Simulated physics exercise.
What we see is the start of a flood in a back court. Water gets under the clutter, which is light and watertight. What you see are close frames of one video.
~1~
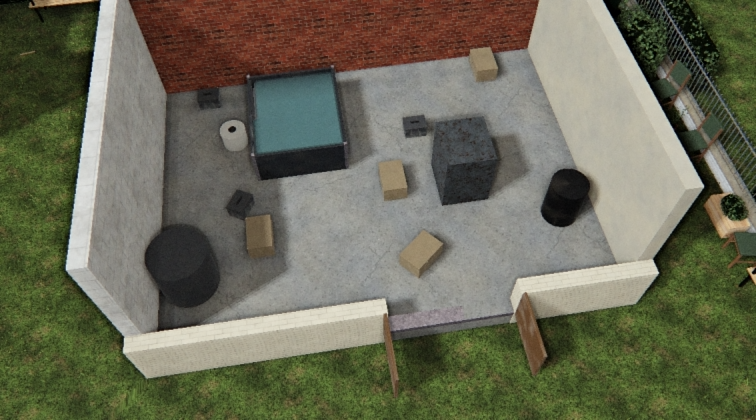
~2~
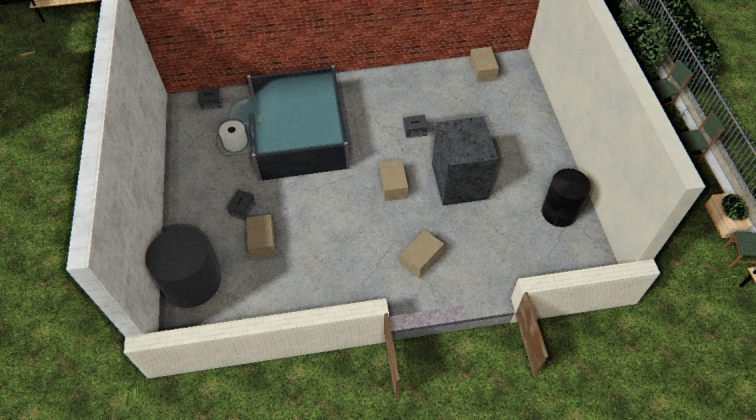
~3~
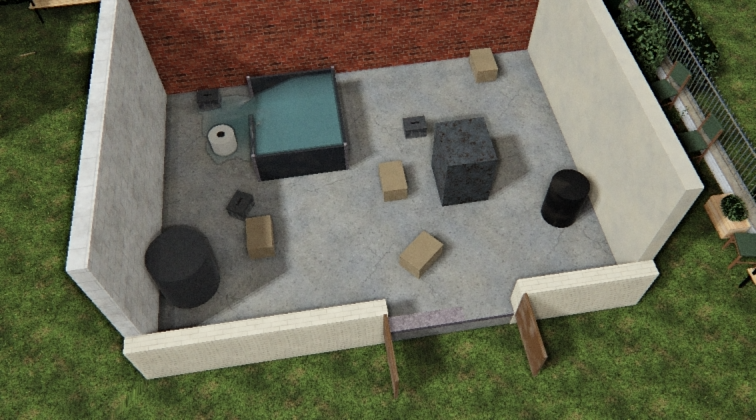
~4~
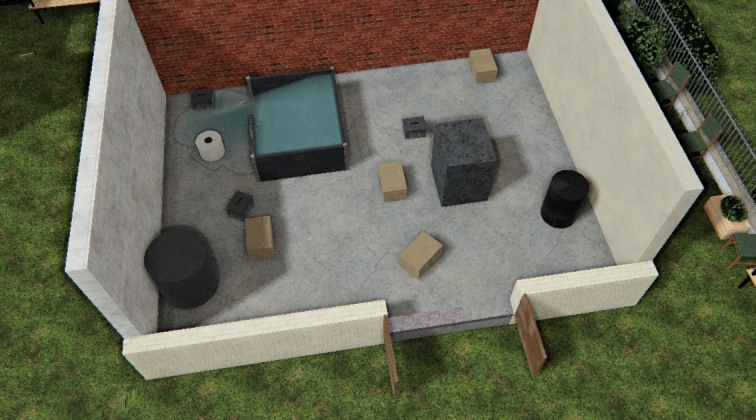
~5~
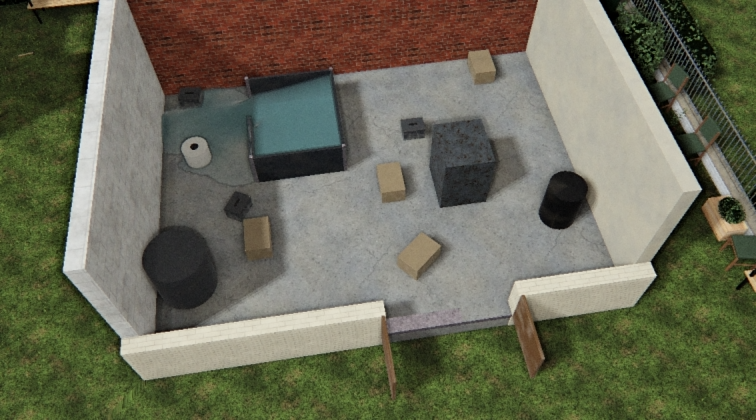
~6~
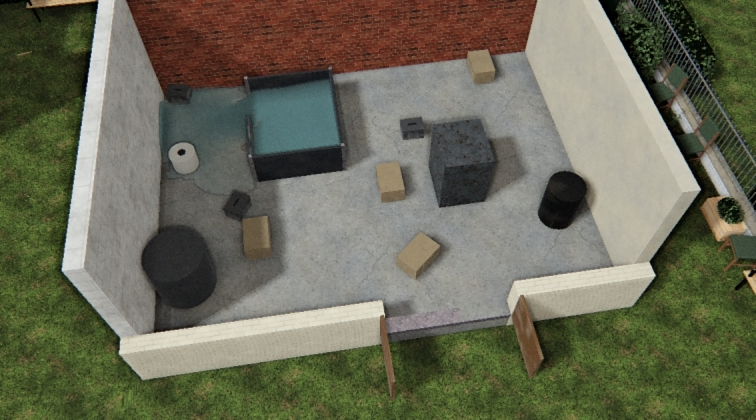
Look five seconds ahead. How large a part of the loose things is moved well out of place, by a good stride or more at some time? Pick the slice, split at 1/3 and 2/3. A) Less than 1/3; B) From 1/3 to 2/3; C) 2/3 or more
Option B: From 1/3 to 2/3.
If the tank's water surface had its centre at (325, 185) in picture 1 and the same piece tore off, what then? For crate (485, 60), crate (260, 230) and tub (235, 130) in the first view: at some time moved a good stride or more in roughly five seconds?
The first: Did not travel far; the second: Did not travel far; the third: Travelled far enough.
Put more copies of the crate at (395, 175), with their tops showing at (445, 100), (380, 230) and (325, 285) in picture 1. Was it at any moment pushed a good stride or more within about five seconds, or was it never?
Going by the order given: Stays in place, stays in place, travels that far.
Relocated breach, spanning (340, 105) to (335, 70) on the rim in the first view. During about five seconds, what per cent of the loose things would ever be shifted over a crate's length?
20 percent, give or take.
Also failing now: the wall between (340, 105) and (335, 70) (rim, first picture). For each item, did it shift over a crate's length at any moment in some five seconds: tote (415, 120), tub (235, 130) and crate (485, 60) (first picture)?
Here's my take, in sequence: Dislodged that far, fails to go that far, and dislodged that far.
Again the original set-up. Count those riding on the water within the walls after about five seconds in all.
Result - 2.
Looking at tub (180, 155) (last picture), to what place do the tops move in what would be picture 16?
Estimated top position: Approximately (207, 227).
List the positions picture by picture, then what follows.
In the first frame, a tub at (233, 130) rests on the ground; a tote at (208, 94) rests on the ground; 0 of 8 have shifted.
In the second frame, a tub at (232, 130) rests on the ground; a tote at (209, 94), on the bottom; 0 of 8 have shifted.
In the third frame, a tub at (221, 135), on the bottom, close to its start; a tote at (208, 95), on the bottom; 1 of 8 have shifted.
In the fourth frame, a tub at (209, 140) rests on the ground, a stride from its start; a tote at (202, 95) rests on the ground, close to its start; 2 of 8 have shifted.
In the fifth frame, a tub at (195, 147), on the bottom, a stride from its start; a tote at (190, 93), on the bottom, a stride from its start; 2 of 8 have shifted.
In the sixth frame, a tub at (182, 153), on the bottom, a stride from its start; a tote at (177, 90) rests on the ground, a stride from its start; 2 of 8 have shifted.
A moment on, 2 of 8 are well off their spots; 1 afloat.
Next, 2 of 8 are well off their spots; 1 afloat.
Later, 4 of 8 are well off their spots; 1 afloat.
In the end, 4 of 8 are well off their spots, and 4 have been at some point; 2 afloat.
